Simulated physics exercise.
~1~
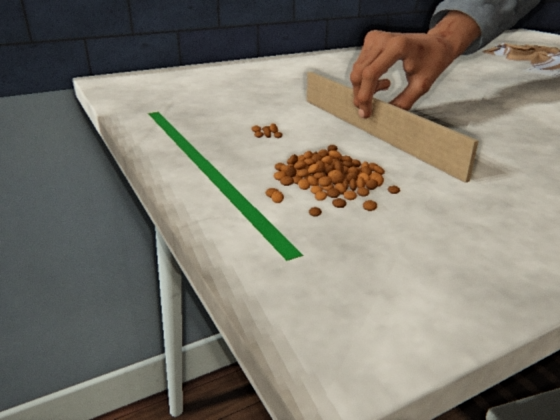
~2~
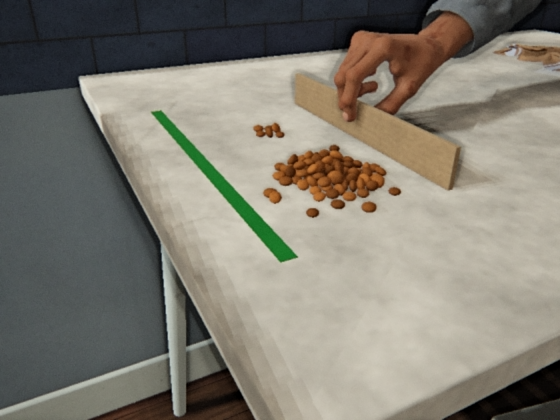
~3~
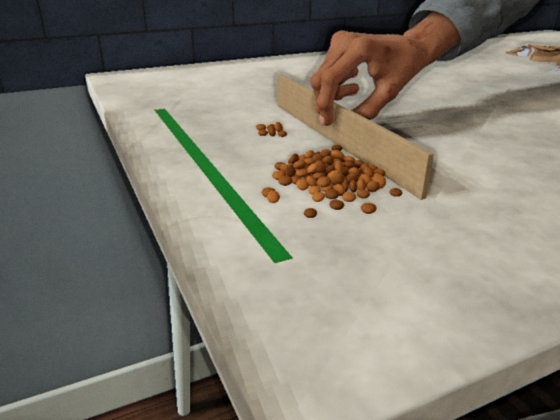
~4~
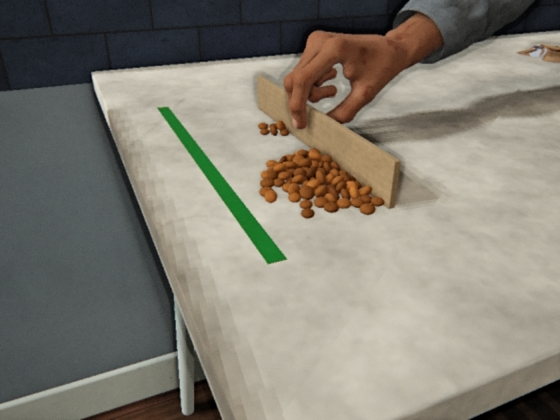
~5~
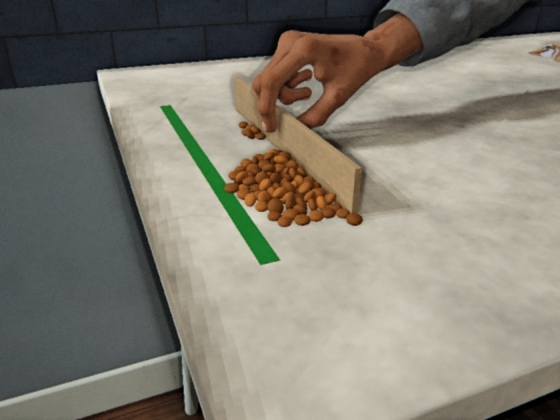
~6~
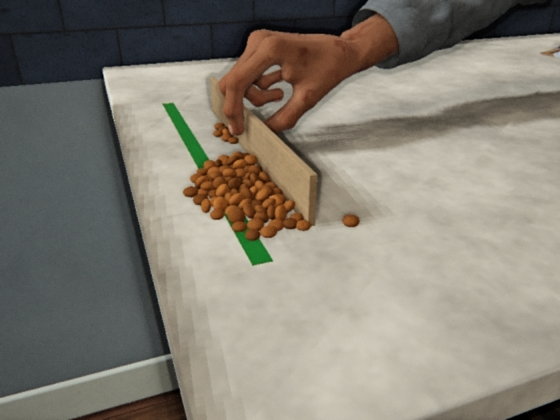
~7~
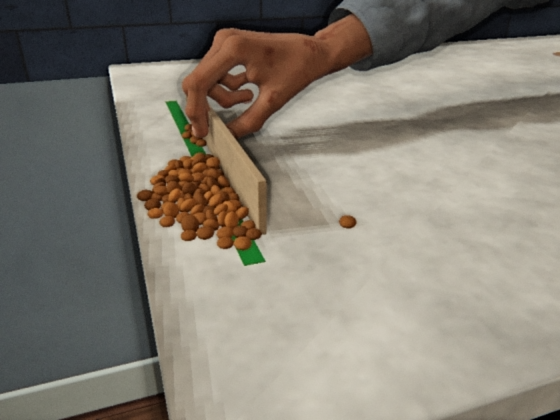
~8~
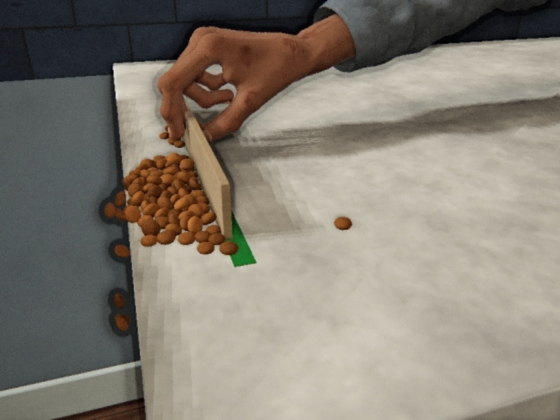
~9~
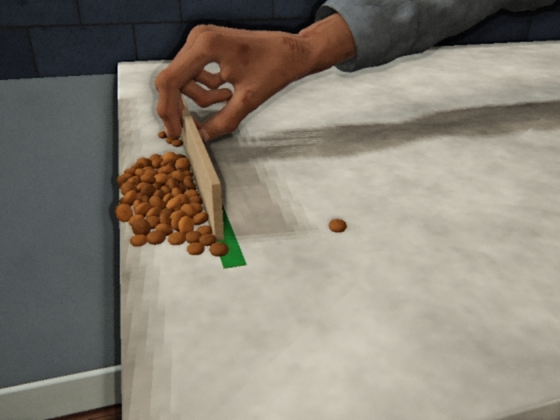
At the start, a hand holds a flat piece of card upright on a pale table, to the right of a large heap of small brown pieces and a much smaller cluster behind it, with a green tape strip to their left. The hand slides the card left until it gathers the large heap, then the small cluster too. Both are pushed toward and across the tape, while one stray piece stays behind on the right. As the card reaches the tape, a few pieces from the near heap drop over the table's left edge. The card stops there, with most of the near heap and the whole far cluster still on the table.
